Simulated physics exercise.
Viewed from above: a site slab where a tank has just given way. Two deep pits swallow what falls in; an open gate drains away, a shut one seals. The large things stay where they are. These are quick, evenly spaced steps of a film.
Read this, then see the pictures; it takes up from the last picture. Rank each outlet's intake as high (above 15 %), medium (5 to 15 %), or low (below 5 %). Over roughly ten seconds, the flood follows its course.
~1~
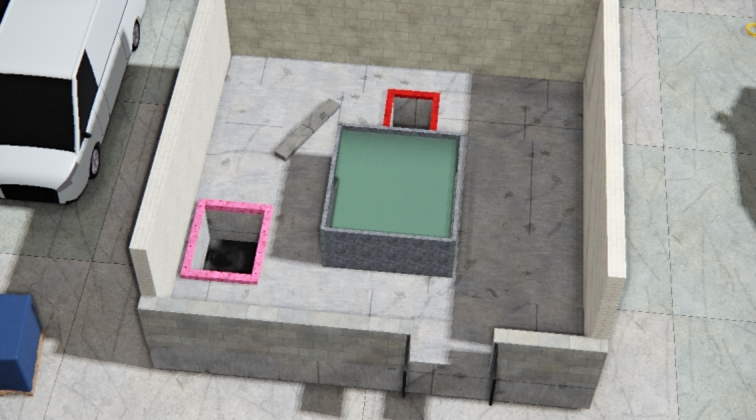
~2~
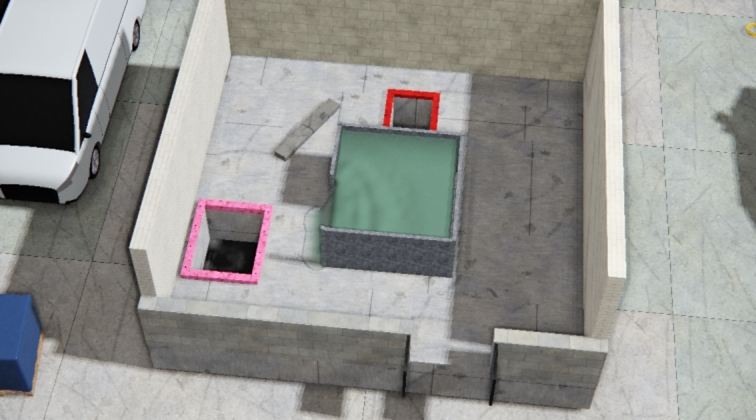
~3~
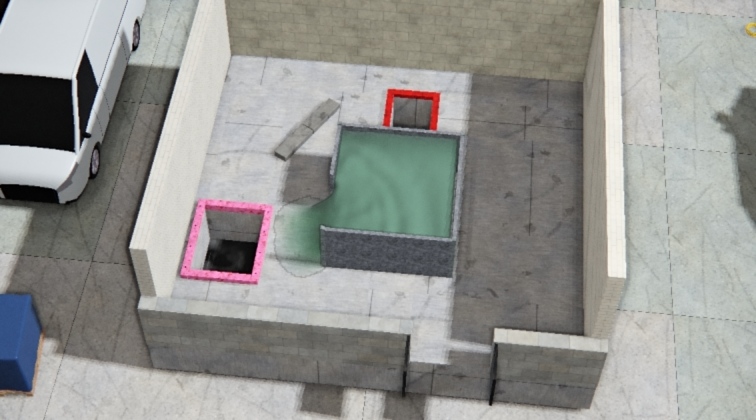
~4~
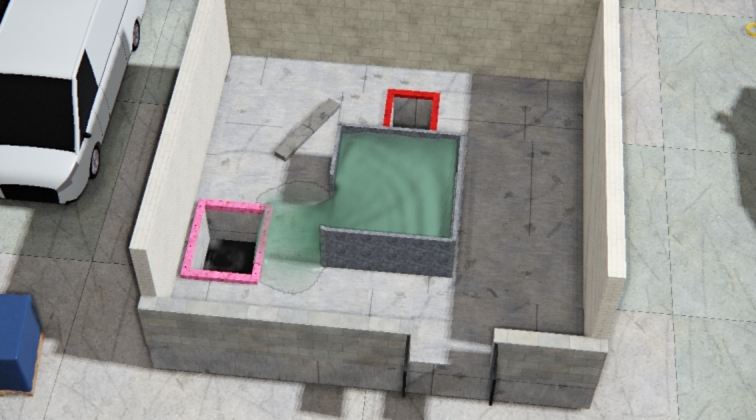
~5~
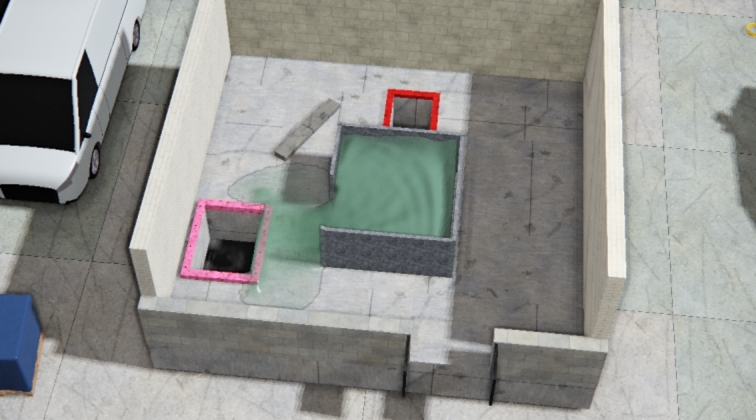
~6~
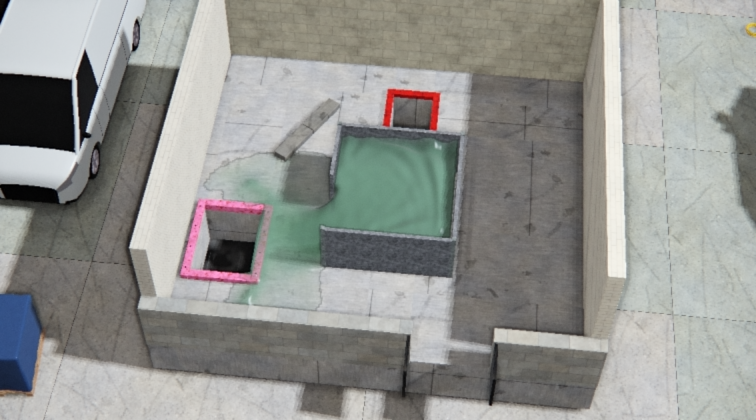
Intake: The gate is low; the red pit is low; the pink pit is high.
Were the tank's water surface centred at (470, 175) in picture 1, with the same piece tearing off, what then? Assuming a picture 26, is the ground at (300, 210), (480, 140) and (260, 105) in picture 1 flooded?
Location one: Soaked; location two: Bone dry; location three: Soaked.
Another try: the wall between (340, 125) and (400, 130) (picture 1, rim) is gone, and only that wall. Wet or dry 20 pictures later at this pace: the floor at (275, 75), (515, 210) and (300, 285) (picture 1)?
As listed: Flooded, dry, clear.
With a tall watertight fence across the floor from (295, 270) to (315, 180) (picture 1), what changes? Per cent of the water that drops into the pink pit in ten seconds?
Pink: 2 %.
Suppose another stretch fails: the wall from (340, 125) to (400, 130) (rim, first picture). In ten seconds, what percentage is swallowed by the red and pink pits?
Red about 20 %, pink about 12 %.
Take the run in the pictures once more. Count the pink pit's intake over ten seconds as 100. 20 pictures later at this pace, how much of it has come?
Around 75 in a hundred.
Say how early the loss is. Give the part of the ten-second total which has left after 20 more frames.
That comes to 75 per cent, as I work it out.
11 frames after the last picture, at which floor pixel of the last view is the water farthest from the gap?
The front's farthest point is close to (231, 57).
A moment on, water covers 20 % of the floor; the gate 0 %, the red pit 0 %, the pink pit 15 %.
Next, water covers 30 % of the floor; the gate 0 %, the red pit 0 %, the pink pit 26 %.
Then, water covers 40 % of the floor; the gate 0 %, the red pit 0 %, the pink pit 38 %.
Later, water covers 65 % of the floor; the gate 0 %, the red pit 0 %, the pink pit 47 %.
In the end, water covers 85 % of the floor; the gate 0 %, the red pit 1 %, the pink pit 50 %.
